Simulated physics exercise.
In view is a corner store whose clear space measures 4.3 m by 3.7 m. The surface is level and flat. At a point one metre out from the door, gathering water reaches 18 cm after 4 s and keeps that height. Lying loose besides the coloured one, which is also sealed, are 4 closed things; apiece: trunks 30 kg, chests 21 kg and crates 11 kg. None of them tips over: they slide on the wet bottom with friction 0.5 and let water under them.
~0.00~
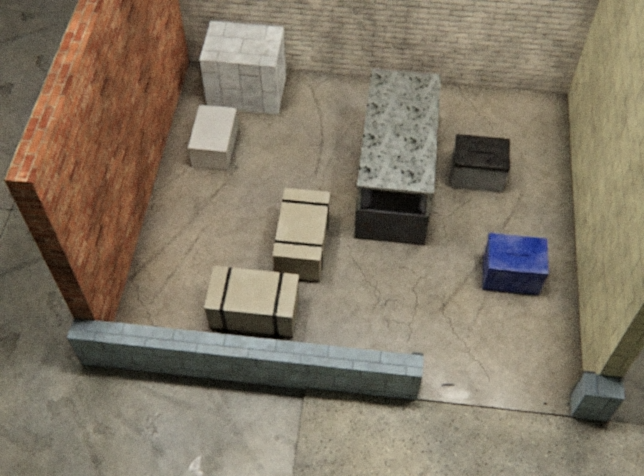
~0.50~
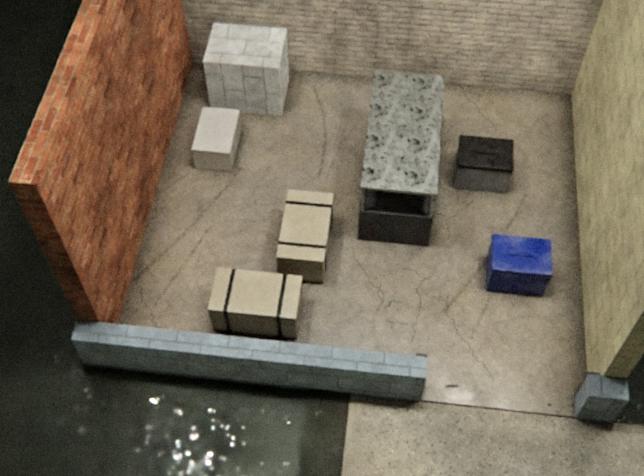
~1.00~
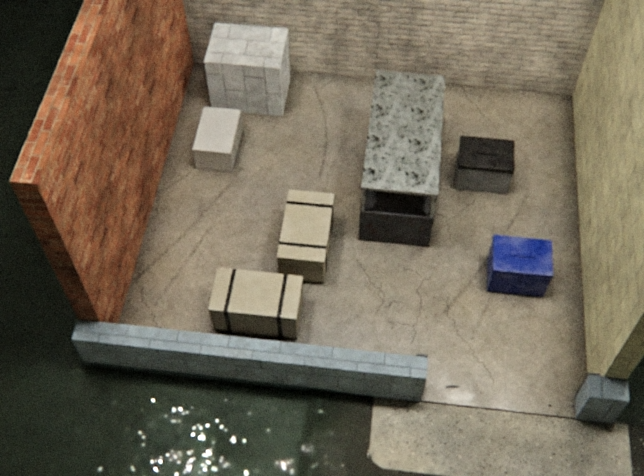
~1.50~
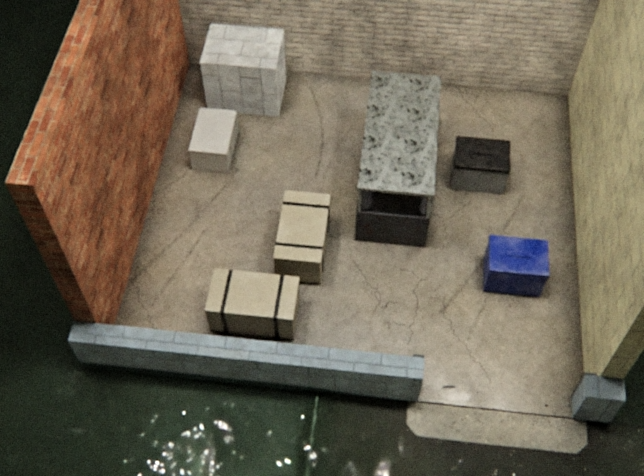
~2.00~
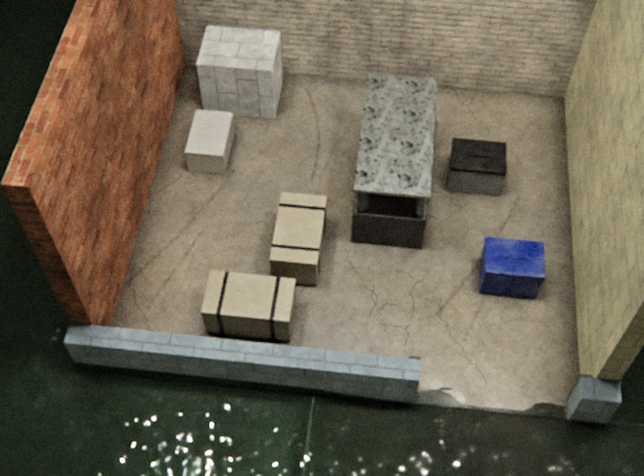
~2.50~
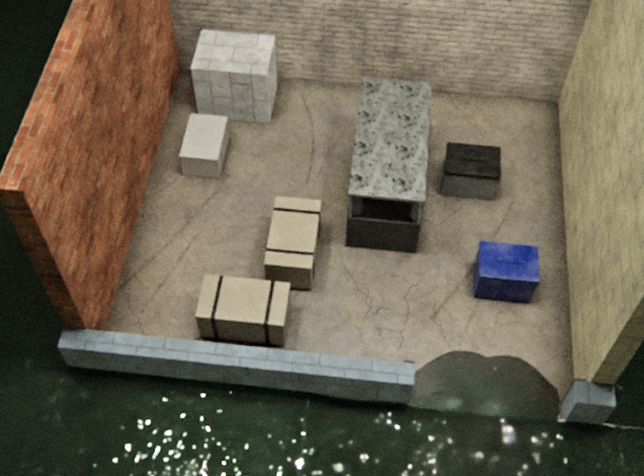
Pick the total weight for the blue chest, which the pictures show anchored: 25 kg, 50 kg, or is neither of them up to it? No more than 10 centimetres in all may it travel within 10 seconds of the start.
50 kg is needed.
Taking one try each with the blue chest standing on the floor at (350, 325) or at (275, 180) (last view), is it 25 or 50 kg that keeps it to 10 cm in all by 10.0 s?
Try by try, any option works; any option works.
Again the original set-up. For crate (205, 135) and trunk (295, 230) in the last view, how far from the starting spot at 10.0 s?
Net displacement, in order: 0 cm; 50 cm.
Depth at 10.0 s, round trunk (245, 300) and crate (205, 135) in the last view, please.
Depth approx. 5 cm / 2 cm.
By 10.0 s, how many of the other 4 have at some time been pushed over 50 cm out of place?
The tally stands at 1.
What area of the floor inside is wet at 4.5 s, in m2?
My estimate is roughly 3.5 m2.
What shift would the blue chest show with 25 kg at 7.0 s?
It would be some 50 cm from its spot.
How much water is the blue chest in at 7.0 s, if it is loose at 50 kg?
8 cm, roughly.
After 3.5 s the blue chest would be 0 cm from its start with 25 kg and 0 cm from its start with 50 kg; 4 cm of water round it then.
After 4.5 s the blue chest would be 0 cm from its start with 25 kg and 0 cm from its start with 50 kg; 5 cm of water round it then.
After 7.0 s the blue chest would be 46 cm from its start with 25 kg and 0 cm from its start with 50 kg; 8 cm of water round it then.
After 10.0 s the blue chest would be 145 cm from its start with 25 kg and 0 cm from its start with 50 kg; 9 cm of water round it then.
